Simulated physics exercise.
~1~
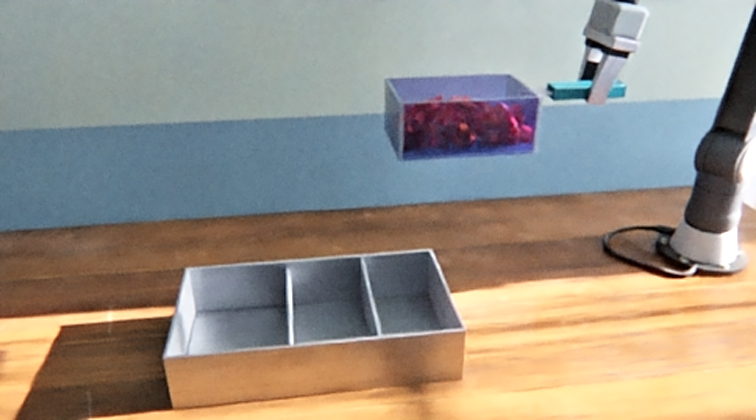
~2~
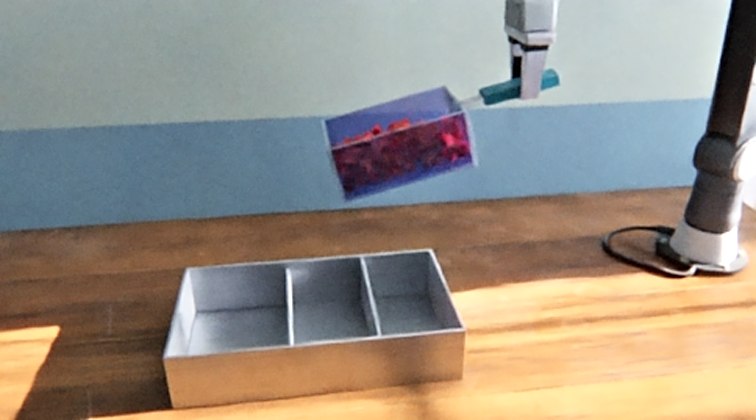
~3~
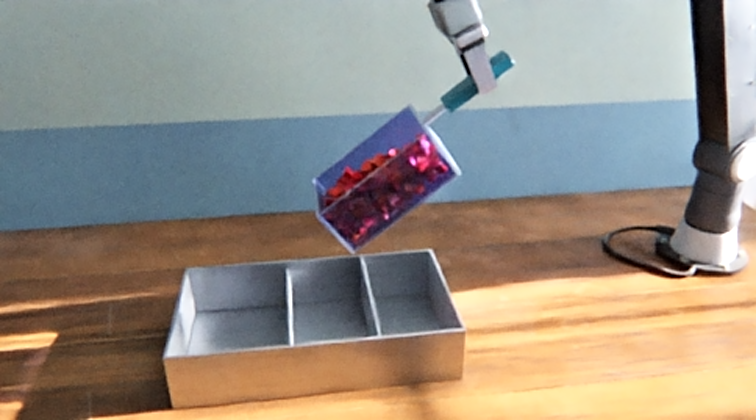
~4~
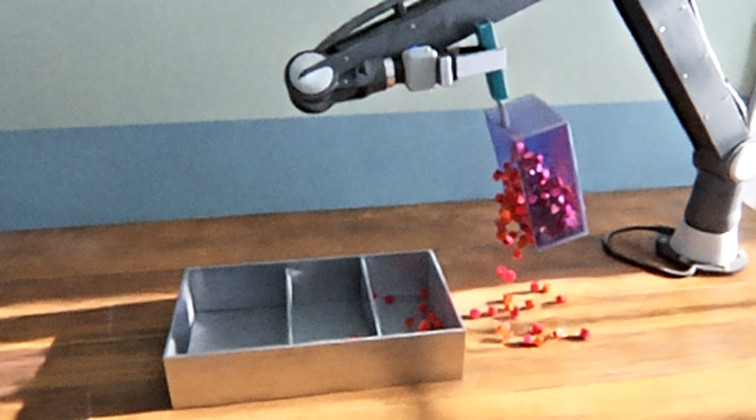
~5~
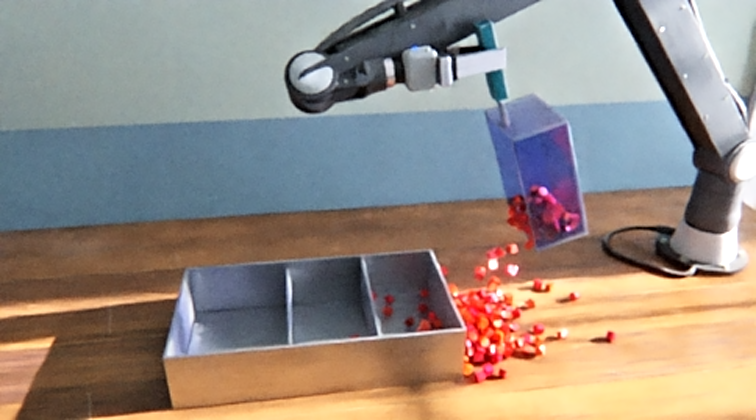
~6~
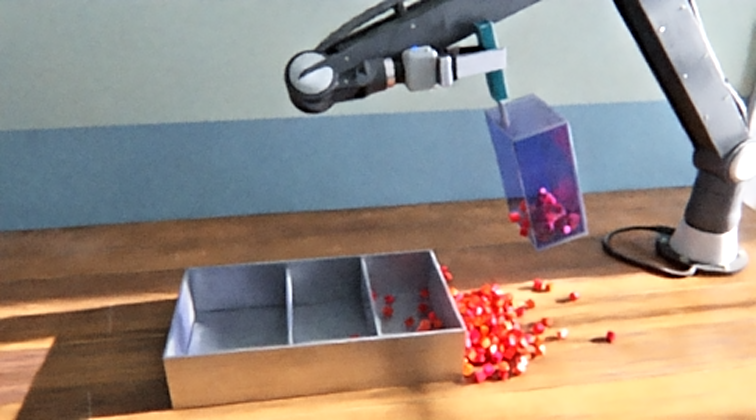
A robot arm carried a clear box of red vegetable dice left over a three-part gray crate, tipped it, then swung it back right, spilling most onto the wooden table beside the crate, with a few in its right section and some left in the box.
